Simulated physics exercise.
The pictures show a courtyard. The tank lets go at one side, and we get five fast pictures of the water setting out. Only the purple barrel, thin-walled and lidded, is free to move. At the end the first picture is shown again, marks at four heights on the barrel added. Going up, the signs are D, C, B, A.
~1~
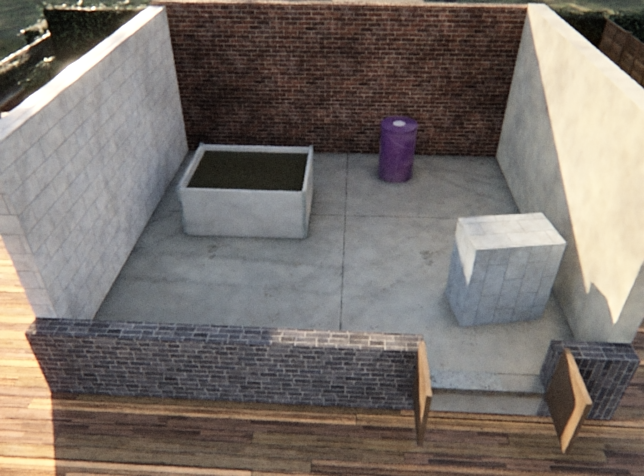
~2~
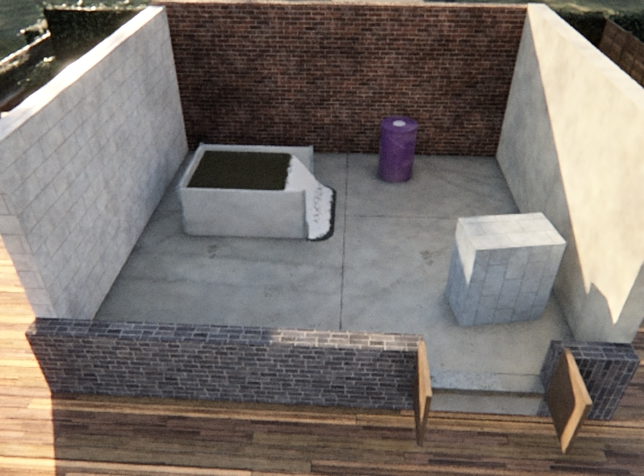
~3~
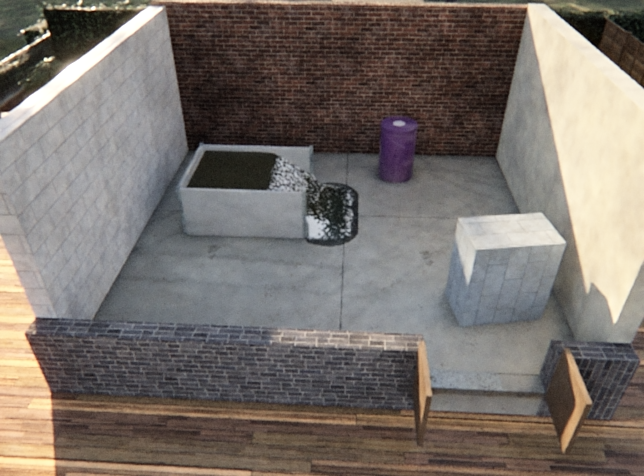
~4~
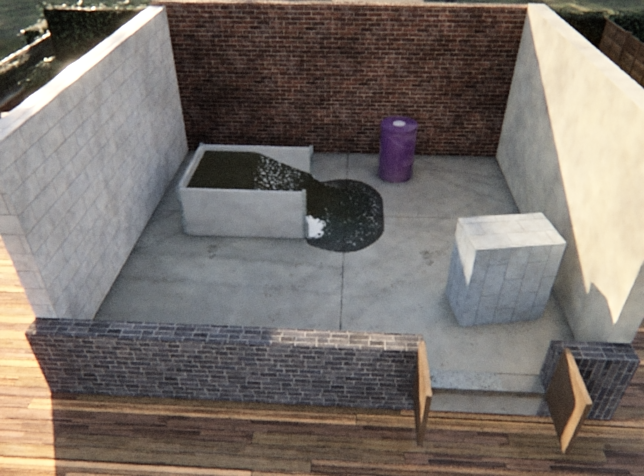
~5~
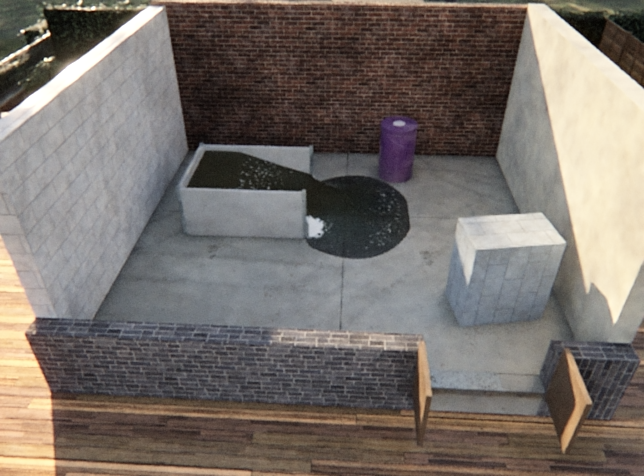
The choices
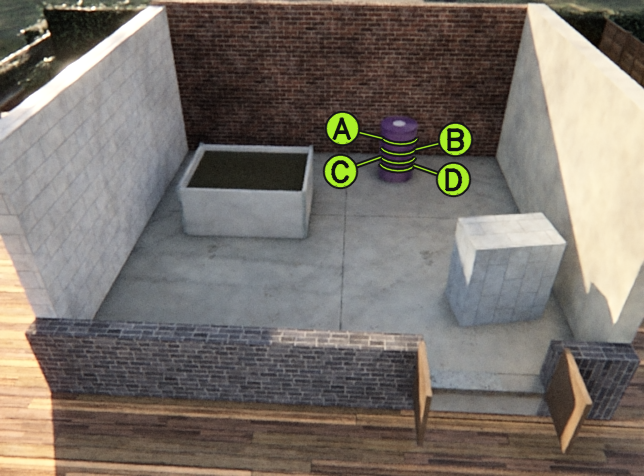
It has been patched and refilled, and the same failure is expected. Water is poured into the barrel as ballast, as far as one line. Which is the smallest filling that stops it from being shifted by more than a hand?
The answer is mark D.
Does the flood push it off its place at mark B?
No.
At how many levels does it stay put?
All of them.
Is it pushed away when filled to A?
No, that is safe.
On the marked copy, A at (400, 144); B at (399, 154); C at (398, 163); D at (397, 170); from the bottom up D, C, B, A.
For mark A, it does not move.
For mark B, it does not move.
For mark C, it does not move.
For mark D, it does not move.
